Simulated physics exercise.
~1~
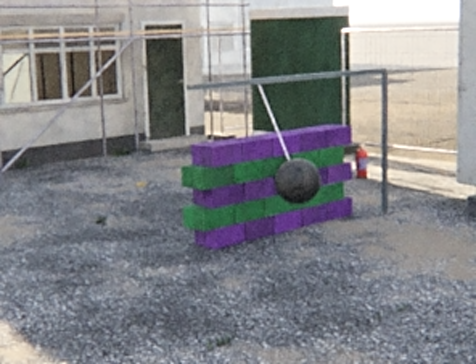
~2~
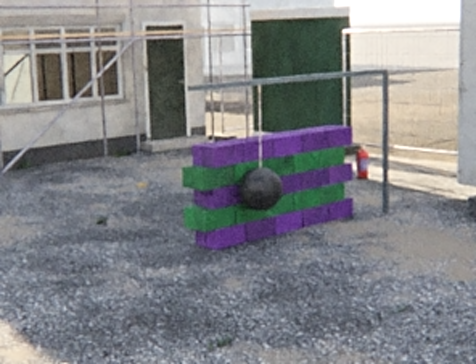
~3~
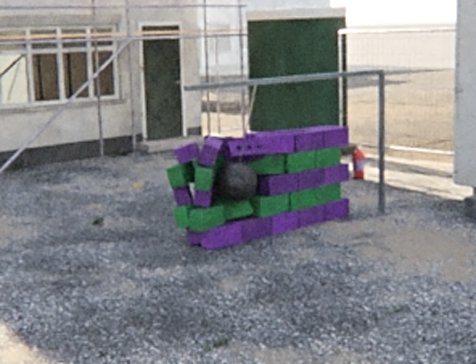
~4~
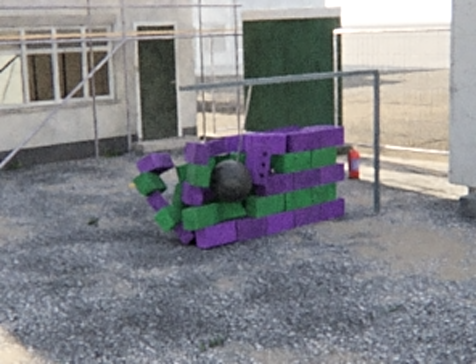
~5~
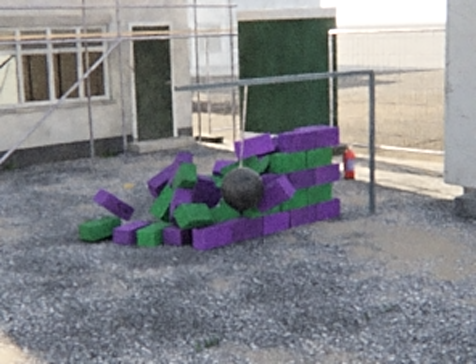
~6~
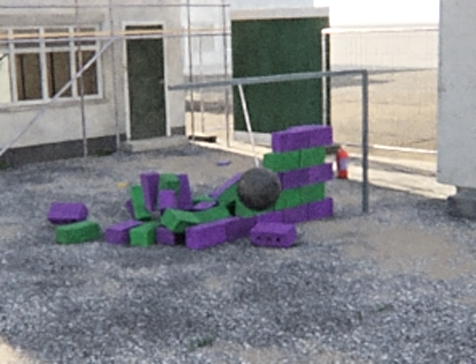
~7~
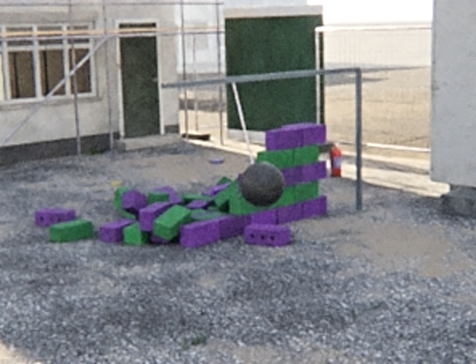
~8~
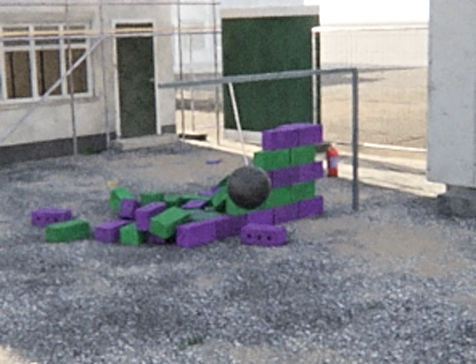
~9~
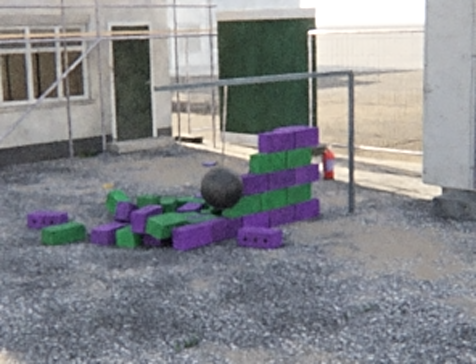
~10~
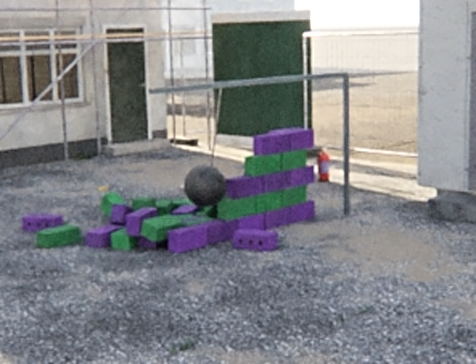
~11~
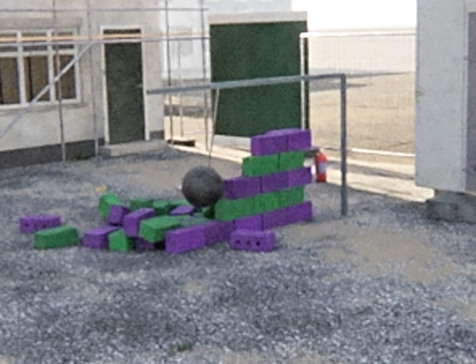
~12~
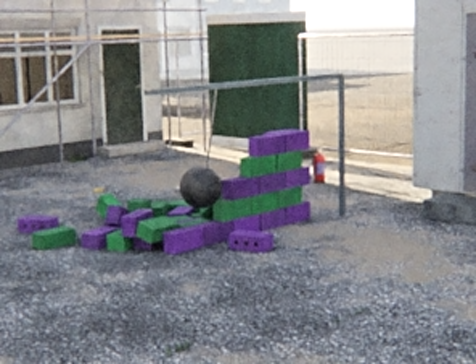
To begin with, a dark ball hangs on a line from an overhead beam in a gravel yard, beside a free-standing wall of striped purple and green blocks. The ball swings left across the wall and drives into its left part, pushing the upper blocks outward. That side bulges, then breaks apart, and blocks tumble left and forward onto the gravel. The ball drifts back right, then left again over the rubble as the view pans slightly right. Finally, more than half of the green blocks lie down among purple ones, while the right end still stands in a stepped stack.
